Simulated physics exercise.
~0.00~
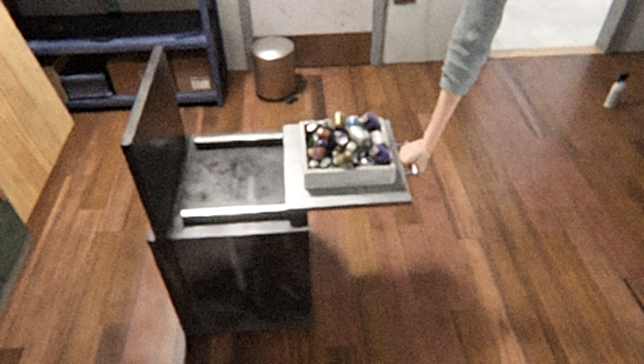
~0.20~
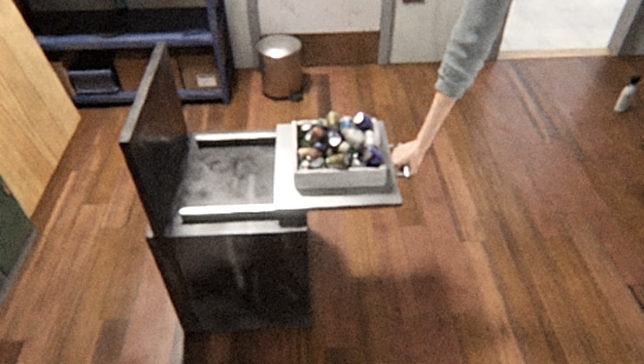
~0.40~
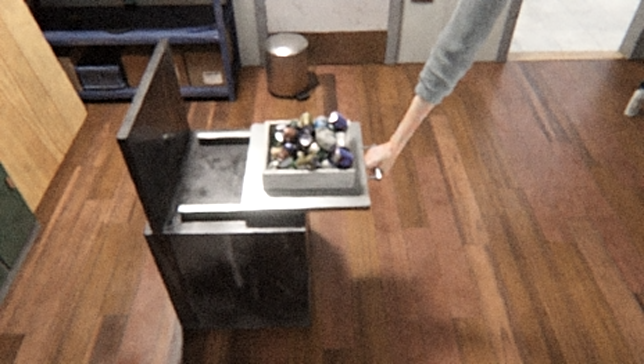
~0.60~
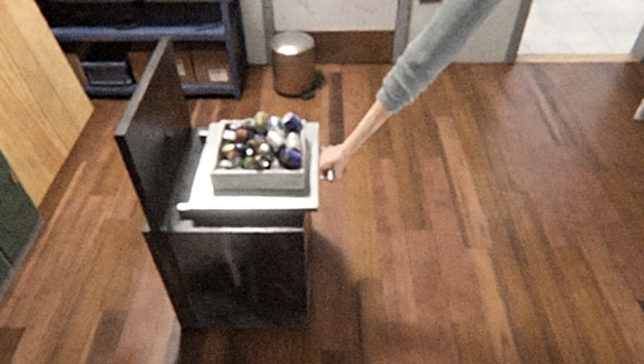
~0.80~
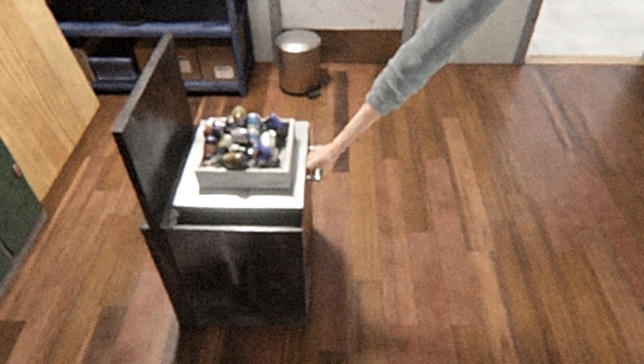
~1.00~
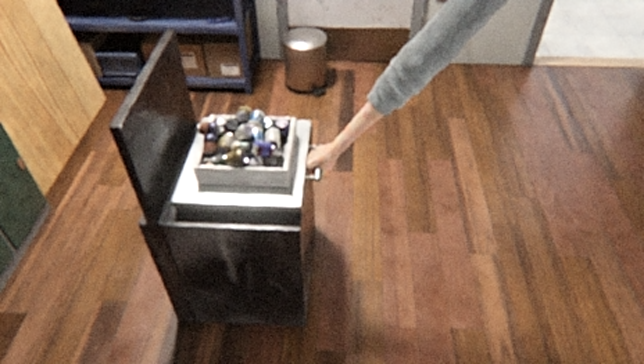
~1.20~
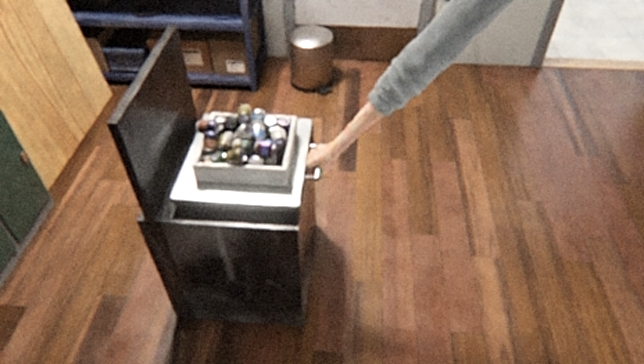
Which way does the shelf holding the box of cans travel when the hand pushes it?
The shelf moves to the left, towards the upright back panel.
